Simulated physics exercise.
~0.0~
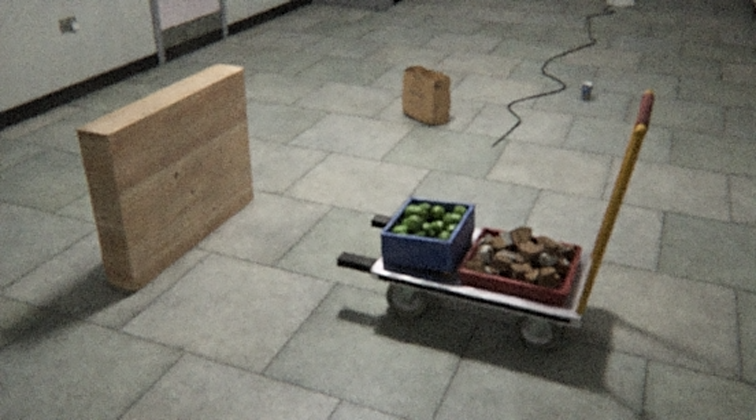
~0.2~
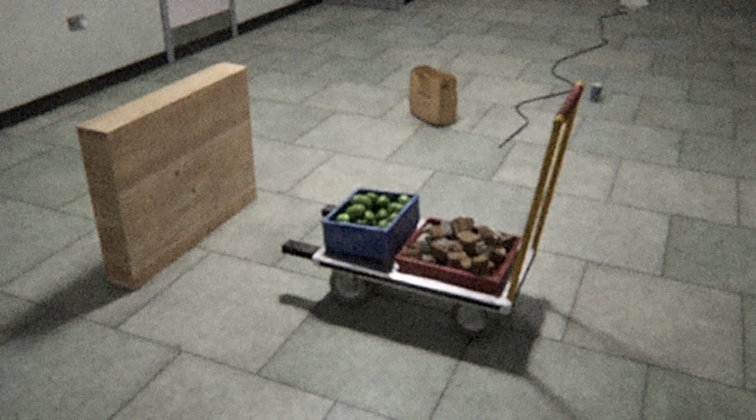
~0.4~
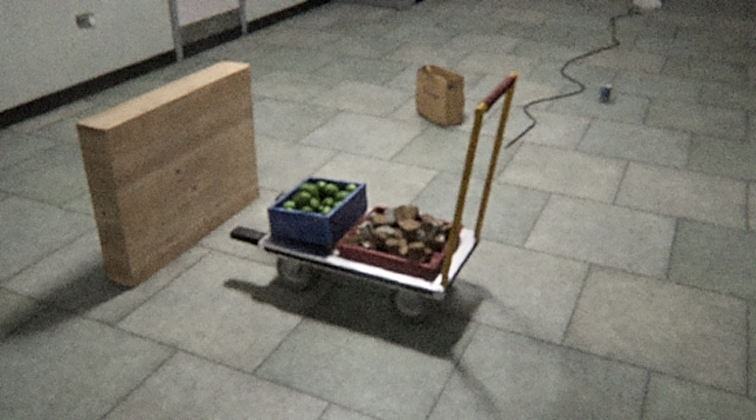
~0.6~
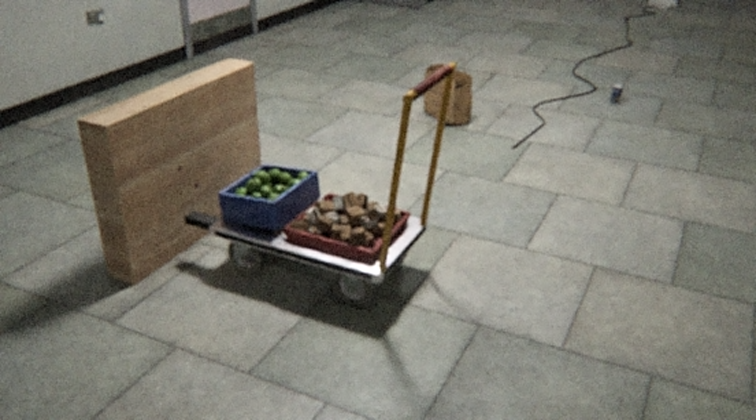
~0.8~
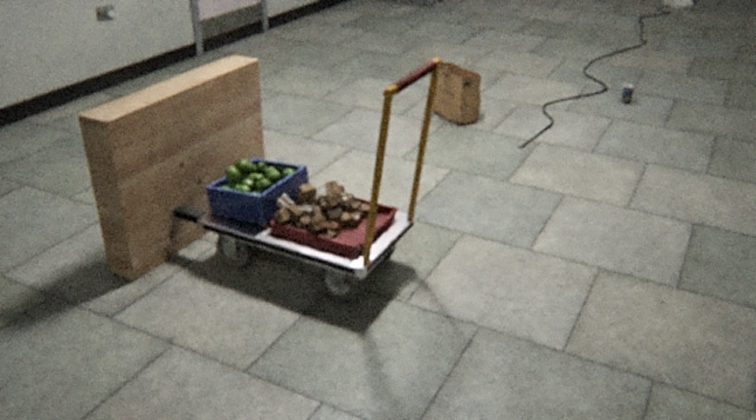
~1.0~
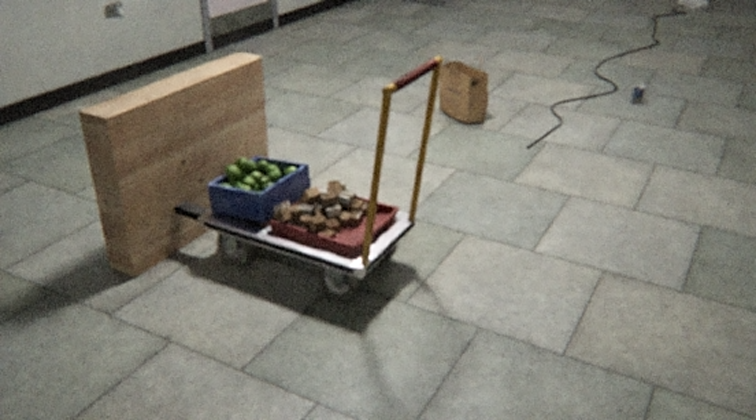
A trolley carrying a blue crate of green goods and a red crate of brown pieces rolls left and stops against a wooden block.
